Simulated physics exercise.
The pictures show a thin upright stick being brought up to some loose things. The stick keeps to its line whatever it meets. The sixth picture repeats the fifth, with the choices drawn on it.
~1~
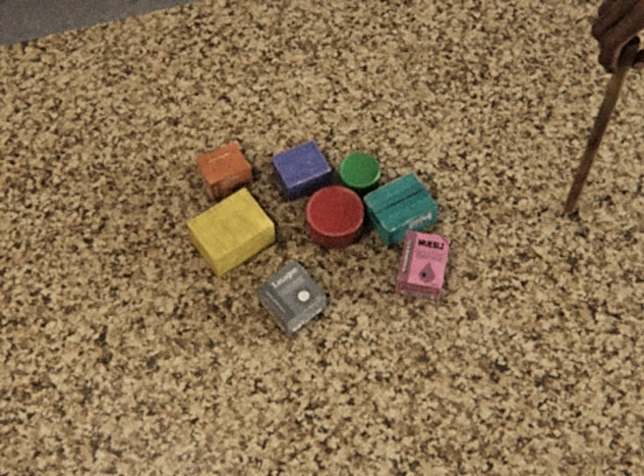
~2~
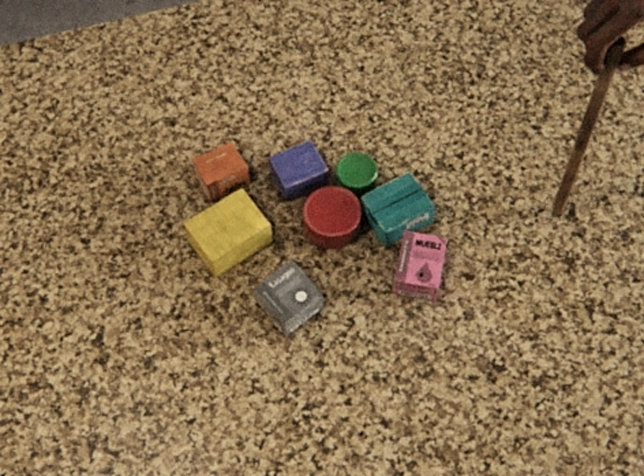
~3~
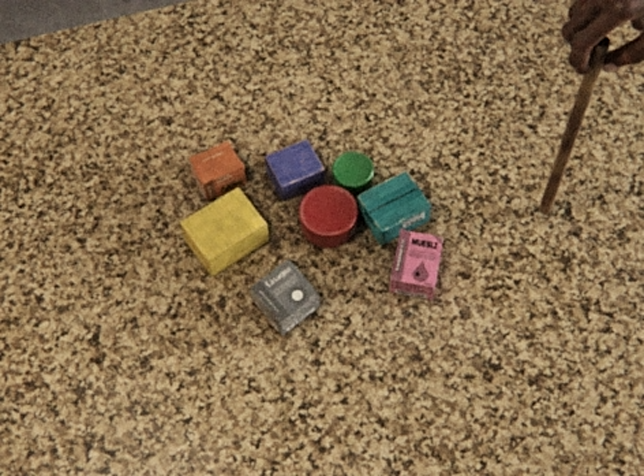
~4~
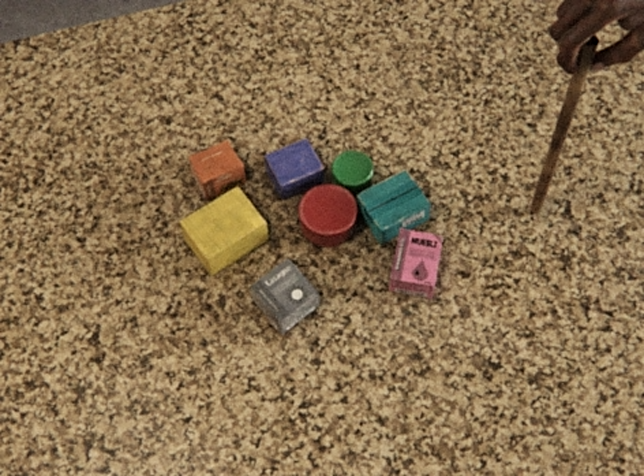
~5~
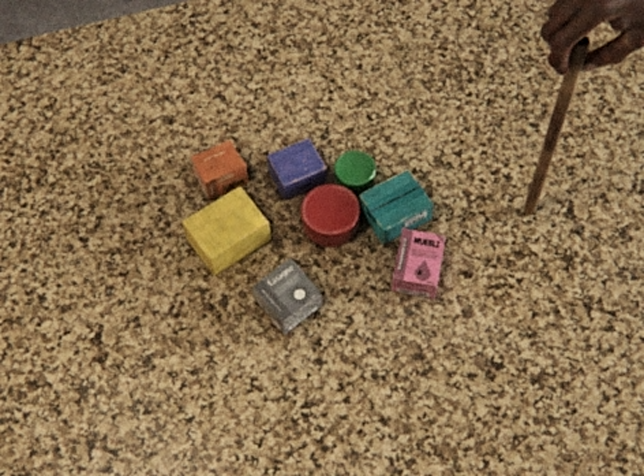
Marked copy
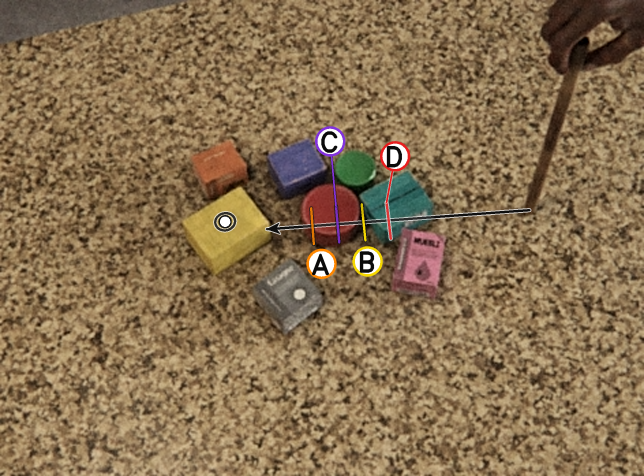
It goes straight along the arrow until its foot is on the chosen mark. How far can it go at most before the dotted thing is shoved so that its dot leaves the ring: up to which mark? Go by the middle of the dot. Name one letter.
It should halt at D.
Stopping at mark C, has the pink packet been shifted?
By then, no.
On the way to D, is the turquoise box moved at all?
By then, yes.
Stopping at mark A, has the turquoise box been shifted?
By then, yes.
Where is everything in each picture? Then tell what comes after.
In the first frame, turquoise box (400, 209); orange packet (225, 171); pink packet (423, 266).
In the second frame, pink packet (420, 266); blue block (299, 172).
In the third frame, grey packet (286, 297); red tub (328, 217).
In the fourth frame, yellow block (225, 231); green tub (352, 176).
In the fifth frame, turquoise box (395, 207); orange packet (220, 170); pink packet (419, 264).
On the marked copy, A at (312, 226); B at (364, 223); C at (338, 224); D at (388, 221); the arrow from (529, 210) to (267, 229); the white dot at (225, 221).
Following D. Soon after the start, foot of the stick (477, 215).
Later, foot of the stick (425, 218); turquoise box (388, 208).
In the end, foot of the stick (388, 222); turquoise box (353, 209); red tub (295, 218); the dot is still in its ring.
As for the rest, A shifts the dotted thing to (205, 236); B shifts the dotted thing to (213, 235); C shifts the dotted thing to (205, 236).
